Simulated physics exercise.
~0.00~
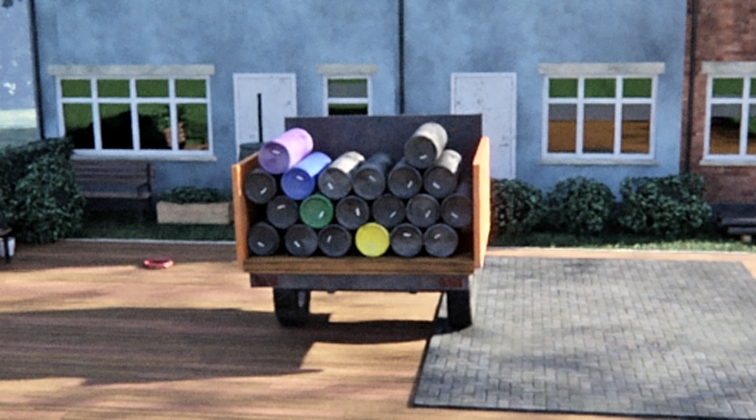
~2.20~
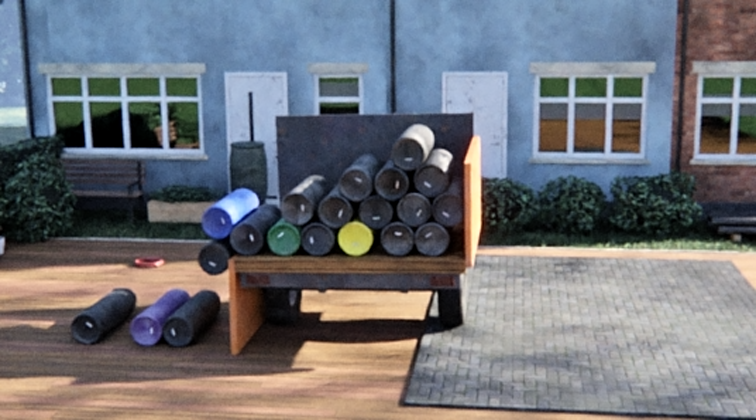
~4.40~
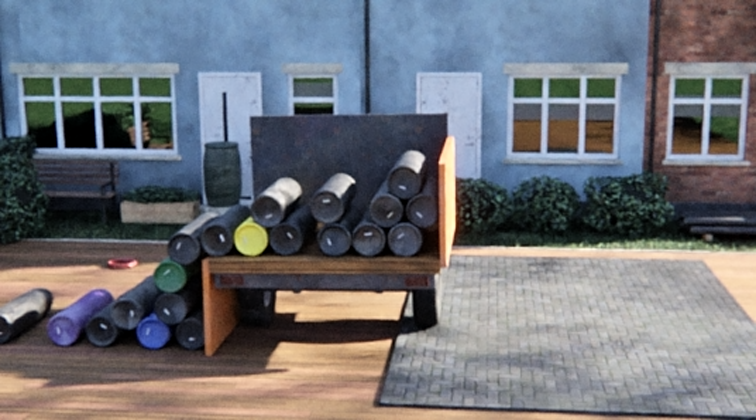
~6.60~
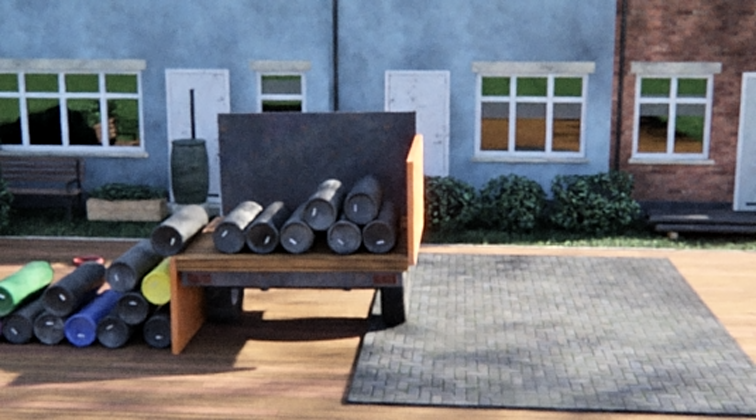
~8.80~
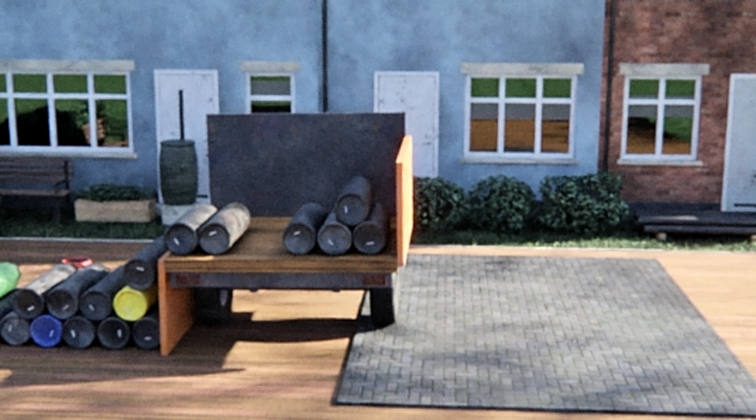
Outside blue houses, a trailer's left side drops and many cylinders roll off into a heap.
